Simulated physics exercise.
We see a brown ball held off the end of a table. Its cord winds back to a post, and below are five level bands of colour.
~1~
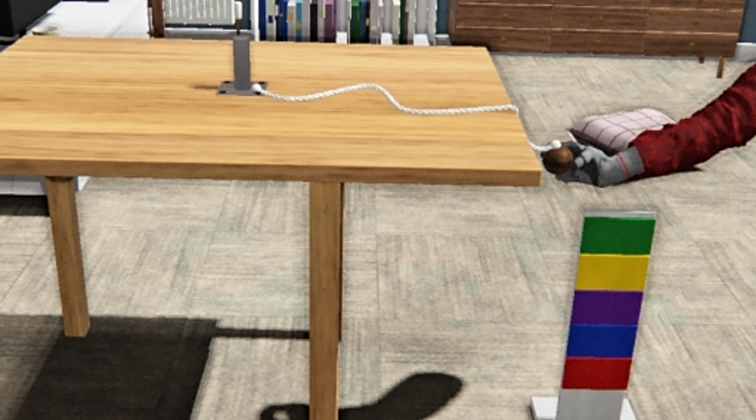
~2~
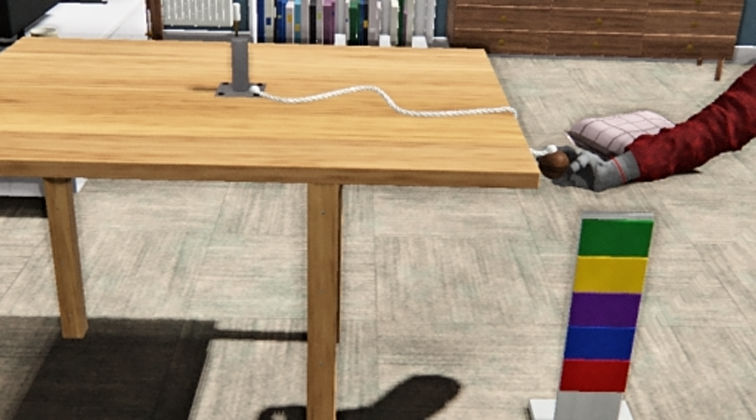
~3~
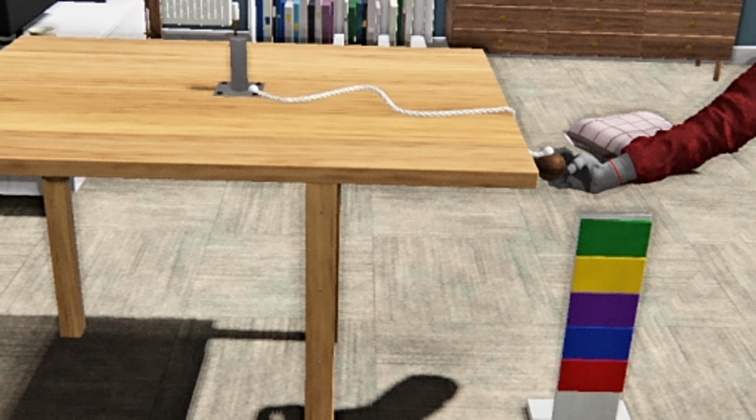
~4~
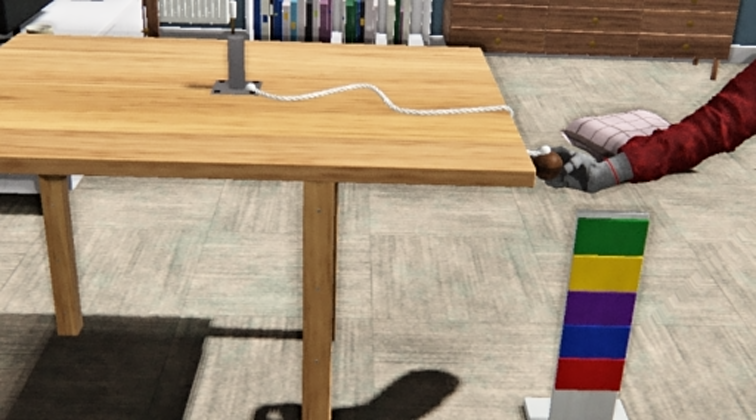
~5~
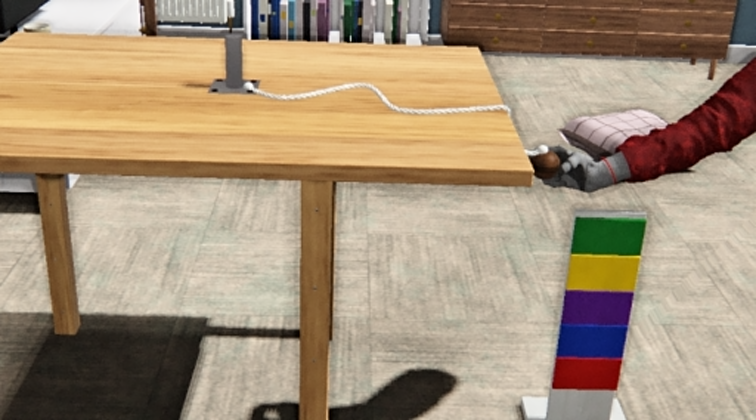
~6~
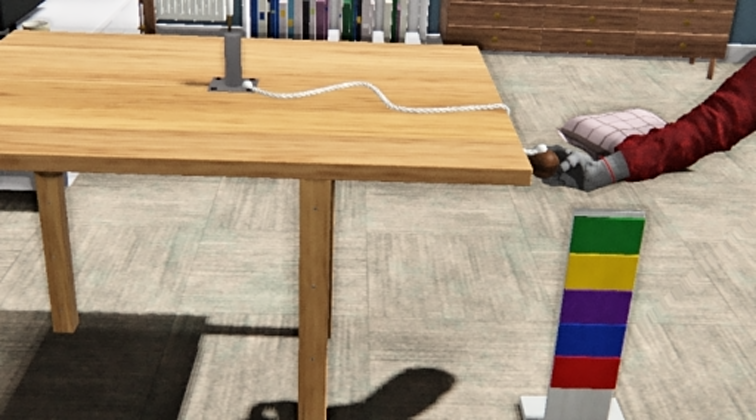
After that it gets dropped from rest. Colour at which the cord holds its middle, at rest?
Yellow.
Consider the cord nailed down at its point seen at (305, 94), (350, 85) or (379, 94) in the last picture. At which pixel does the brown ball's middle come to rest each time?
Taking them in turn, I'd expect around (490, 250), (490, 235) and finally (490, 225).
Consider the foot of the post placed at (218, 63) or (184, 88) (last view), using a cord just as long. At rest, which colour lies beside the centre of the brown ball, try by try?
Taking the two spots in turn: Green, then green.
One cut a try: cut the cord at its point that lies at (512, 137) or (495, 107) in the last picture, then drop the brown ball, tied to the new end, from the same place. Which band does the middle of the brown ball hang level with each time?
Cut one gives green; cut two gives higher than all five.
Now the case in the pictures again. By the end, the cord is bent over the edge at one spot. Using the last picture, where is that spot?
That spot lies near (422, 111).
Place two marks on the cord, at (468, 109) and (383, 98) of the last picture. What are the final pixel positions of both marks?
(501, 149) for the first, (442, 98) for the second.
Early on, ball near (521, 260); level with yellow.
Midway, ball near (457, 253); level with yellow.
Near the end, ball near (491, 263); level with yellow.
Finally, ball near (493, 263); level with yellow. Its middle rests at the yellow band.
